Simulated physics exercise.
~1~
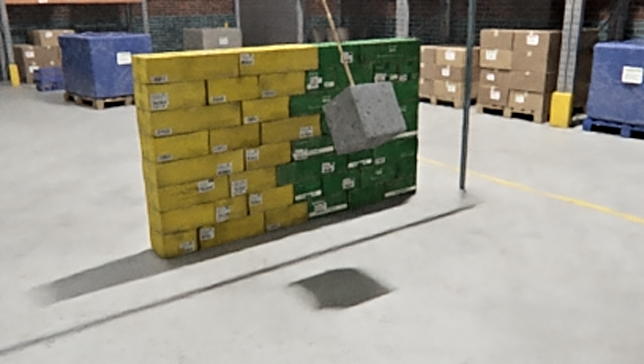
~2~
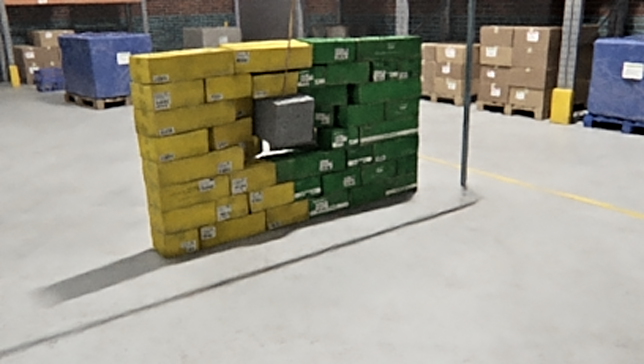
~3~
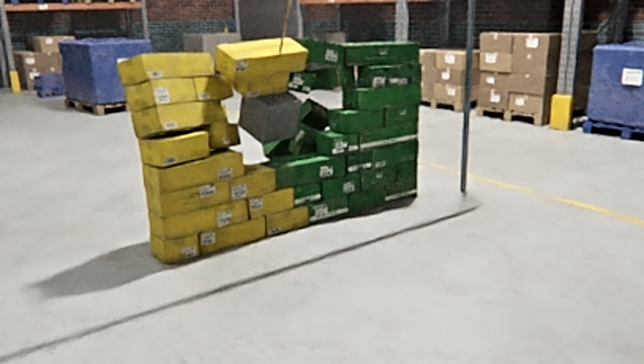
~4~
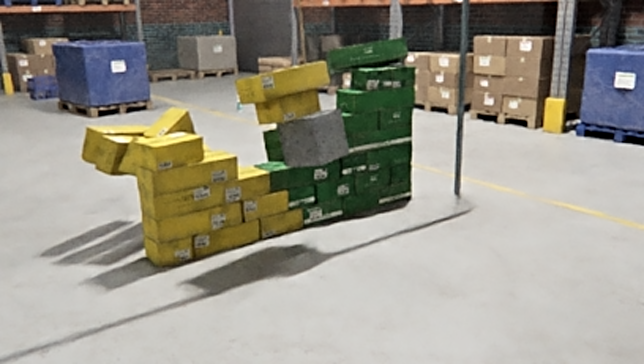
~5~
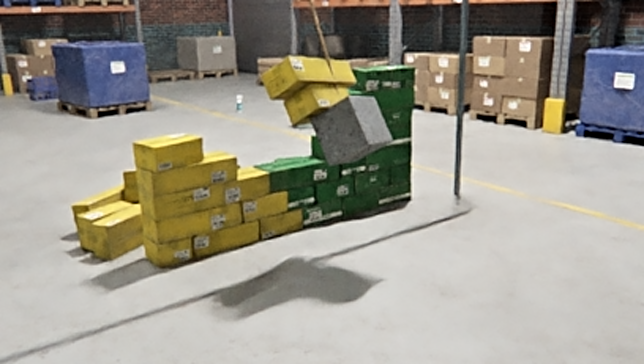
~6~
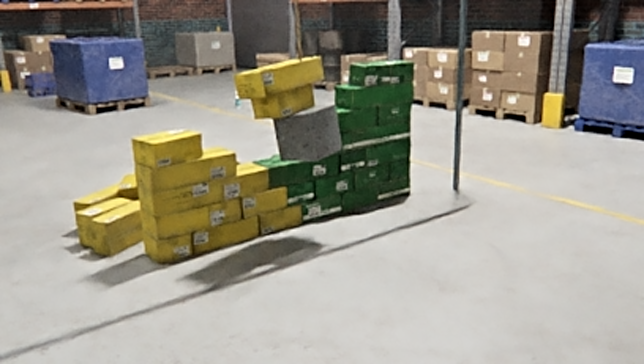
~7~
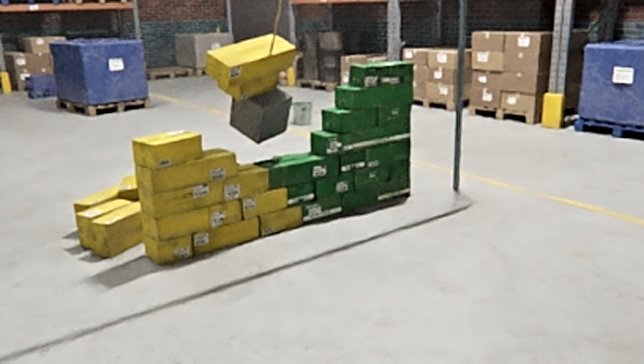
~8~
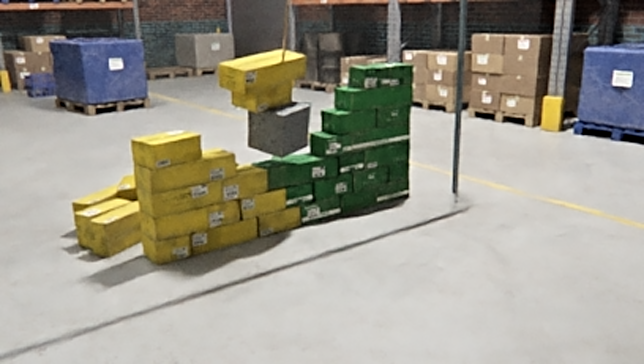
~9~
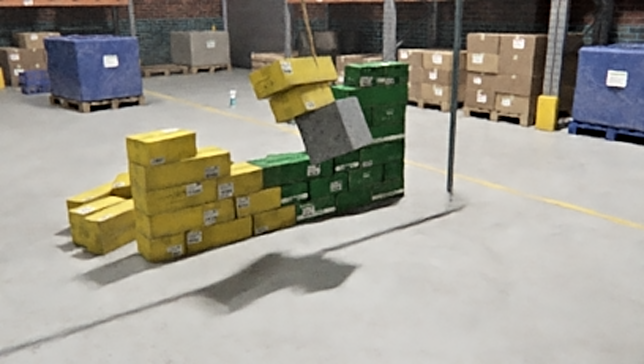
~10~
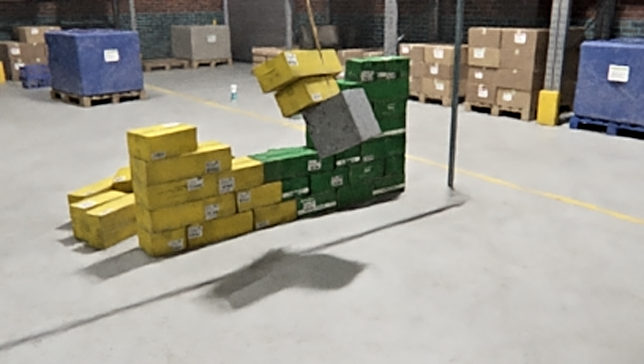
To begin with, a gray block hangs on a line before a wall of yellow and green parcels in a warehouse. It swings left into the wall, pushing in parcels near where the colours meet. A gap opens, the upper yellow end breaks apart and parcels tumble to the floor on the left. The block swings back to the right with yellow parcels riding on top of it. It swings left and right again, still carrying yellow cargo, while the stepped remains stand. At the end, the tilted block hangs to the right against the green stack, most of which still stands.
